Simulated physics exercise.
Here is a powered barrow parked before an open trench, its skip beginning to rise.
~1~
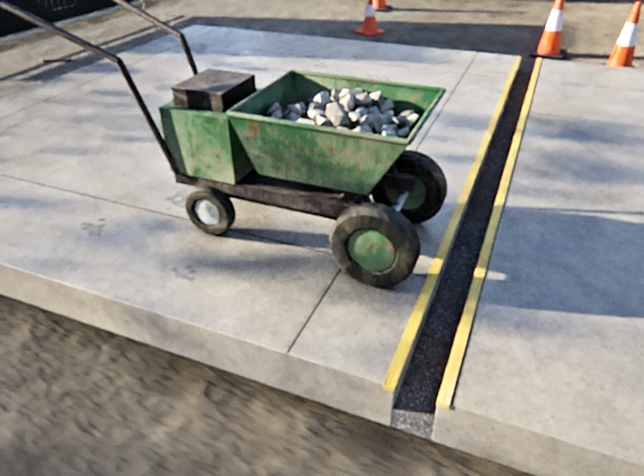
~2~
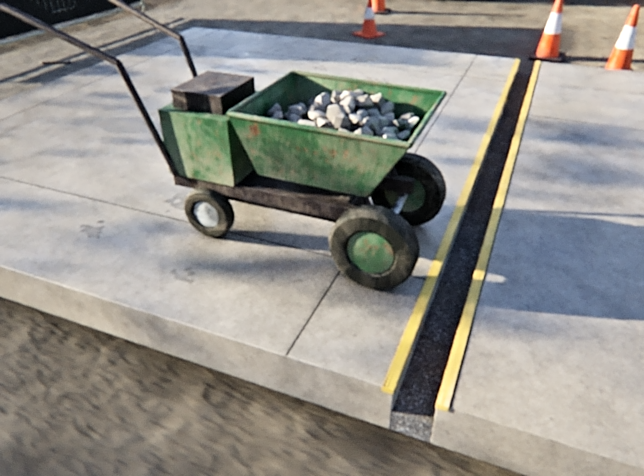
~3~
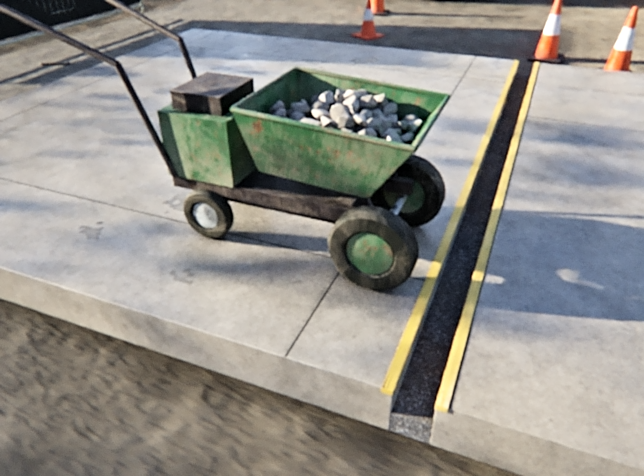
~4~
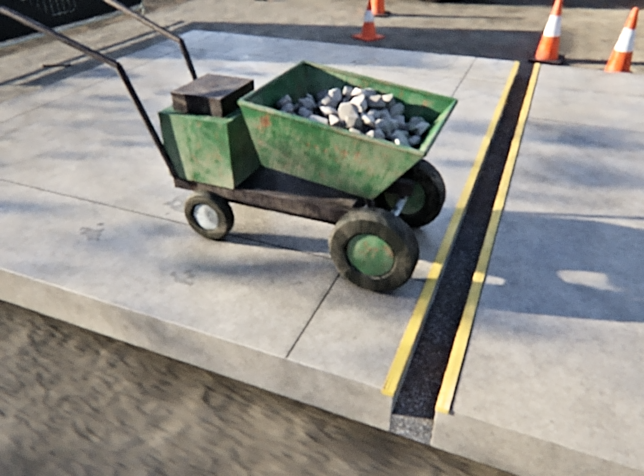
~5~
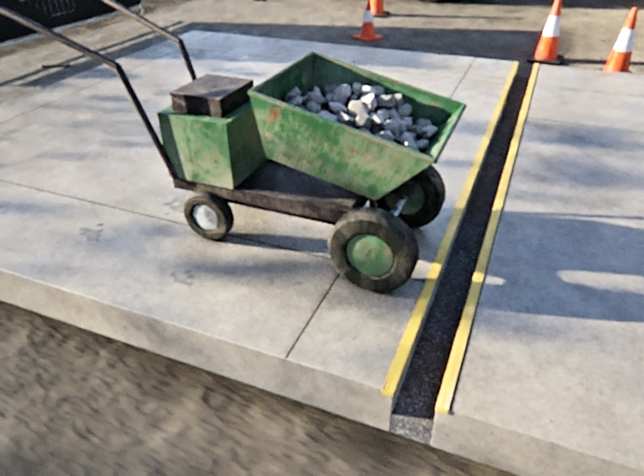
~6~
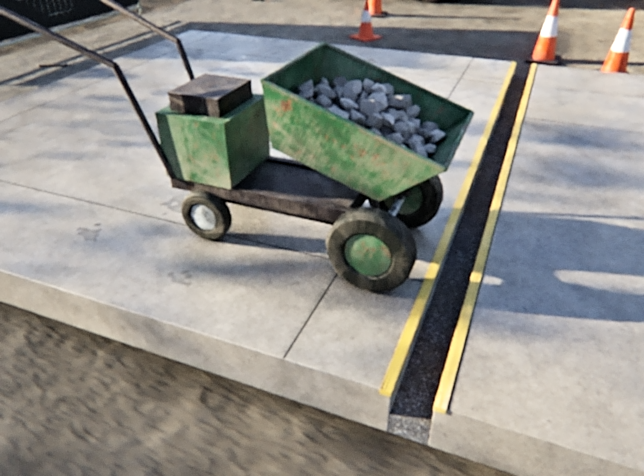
A green barrow loaded with broken stones stands still while its skip tilts toward the right.
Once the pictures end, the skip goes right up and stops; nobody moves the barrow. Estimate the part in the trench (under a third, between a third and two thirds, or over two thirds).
The trench ends with under a third of it.
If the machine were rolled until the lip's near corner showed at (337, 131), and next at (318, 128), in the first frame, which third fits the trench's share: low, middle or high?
At the first place one to two thirds, at the second one to two thirds.
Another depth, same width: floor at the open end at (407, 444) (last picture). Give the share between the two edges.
Close to 0 per cent.
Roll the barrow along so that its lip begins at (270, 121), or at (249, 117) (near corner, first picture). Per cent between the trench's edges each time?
The first gives 40 %, the second 20 %.
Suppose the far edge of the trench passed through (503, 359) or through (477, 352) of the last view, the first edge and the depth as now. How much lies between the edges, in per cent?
Roughly 20 per cent, and 0 per cent.
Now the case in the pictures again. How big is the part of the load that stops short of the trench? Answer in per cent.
Near 0 %.
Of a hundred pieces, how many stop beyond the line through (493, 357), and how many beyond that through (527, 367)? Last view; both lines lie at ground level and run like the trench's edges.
In turn 70 and 50 in a hundred.
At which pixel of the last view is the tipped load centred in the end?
Near (553, 286).
Shortly afterwards, skip tipped steeply; the whole lot in the skip.
Next, skip tipped right over; near two thirds in the skip; near a quarter beyond it; only a few falling.
Some moments later, skip tipped right over; near a quarter in the skip; the bulk beyond it.
In the end, skip tipped right over; near a quarter in the skip; none at all in or heaped over the trench; the bulk beyond it.
